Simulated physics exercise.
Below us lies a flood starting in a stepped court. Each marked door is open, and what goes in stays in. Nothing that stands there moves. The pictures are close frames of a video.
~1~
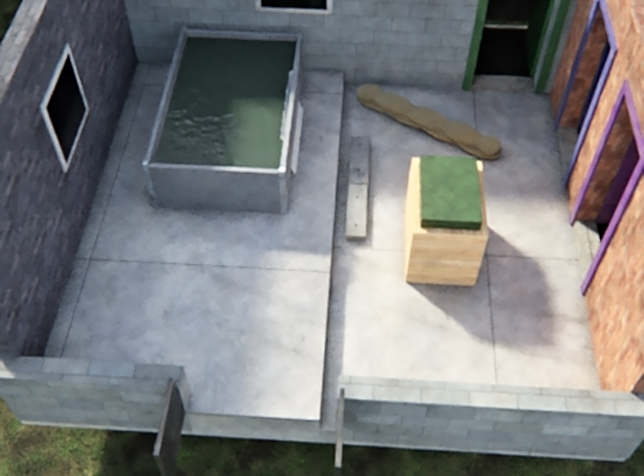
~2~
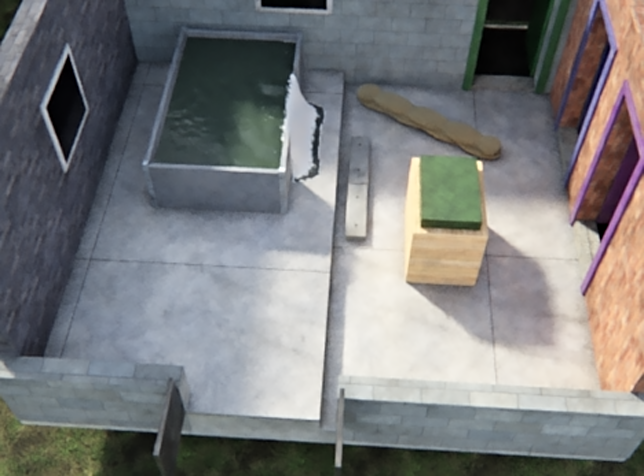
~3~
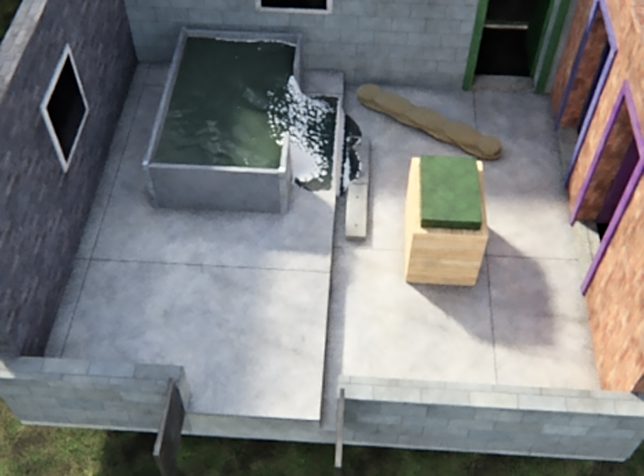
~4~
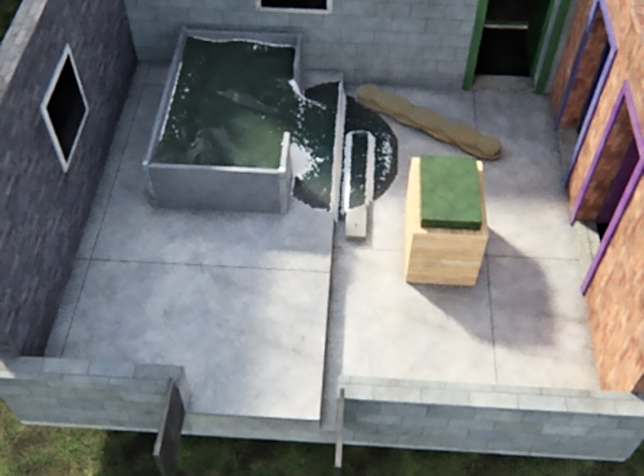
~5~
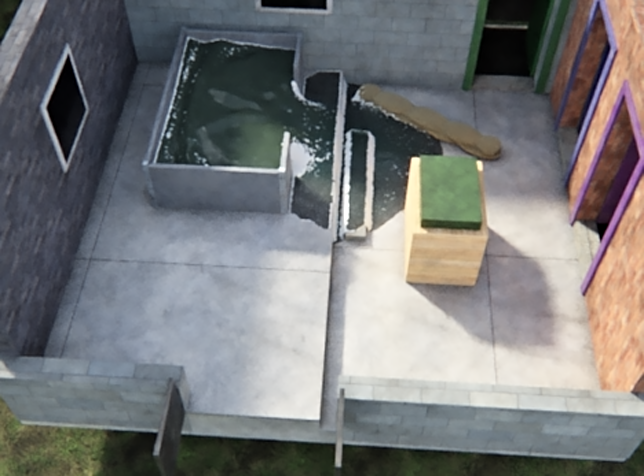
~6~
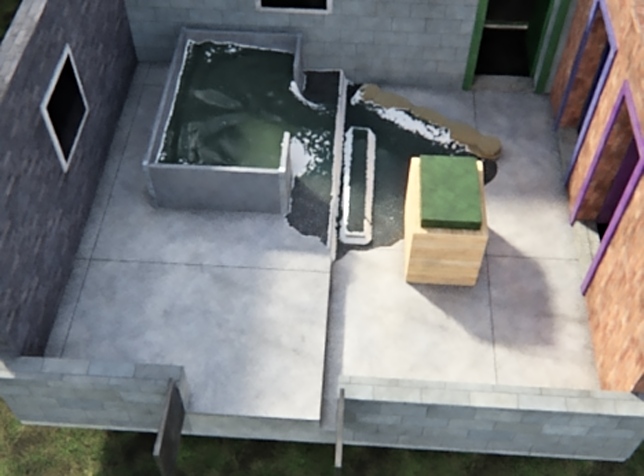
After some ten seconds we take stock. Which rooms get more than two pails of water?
One by one: The purple door floods; the green door floods; the blue door floods.
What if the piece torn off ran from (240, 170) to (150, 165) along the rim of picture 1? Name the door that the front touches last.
Last comes the door marked green.
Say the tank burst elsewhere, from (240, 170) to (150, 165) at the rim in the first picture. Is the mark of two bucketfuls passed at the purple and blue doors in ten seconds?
Then: The purple door is under; the blue door stays under.
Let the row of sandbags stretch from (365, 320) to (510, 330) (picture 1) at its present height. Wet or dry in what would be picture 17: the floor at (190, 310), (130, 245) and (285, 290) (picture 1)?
As listed: Free of water, free of water, no water.
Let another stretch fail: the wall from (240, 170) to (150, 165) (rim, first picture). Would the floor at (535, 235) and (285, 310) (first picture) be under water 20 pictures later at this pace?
In that order: Dry, under water.
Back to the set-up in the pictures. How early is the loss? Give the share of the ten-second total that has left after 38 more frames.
Roughly 65 per cent.
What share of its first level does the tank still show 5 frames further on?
About 62 per cent.
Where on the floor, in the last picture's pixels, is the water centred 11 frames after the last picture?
Near (336, 156).
A moment on, water covers 30 % of the floor; the purple door not reached, the green door not reached, the blue door under two buckets in.
Next, water covers 50 % of the floor; the purple door under two buckets in, the green door wet at the sill, nothing in, the blue door under two buckets in.
Then, water covers 55 % of the floor; the purple door over two buckets in, the green door under two buckets in, the blue door over two buckets in.
Later, water covers 55 % of the floor; the purple door over two buckets in, the green door over two buckets in, the blue door over two buckets in.
In the end, water covers 55 % of the floor; the purple door over two buckets in, the green door far over two buckets in, the blue door over two buckets in.
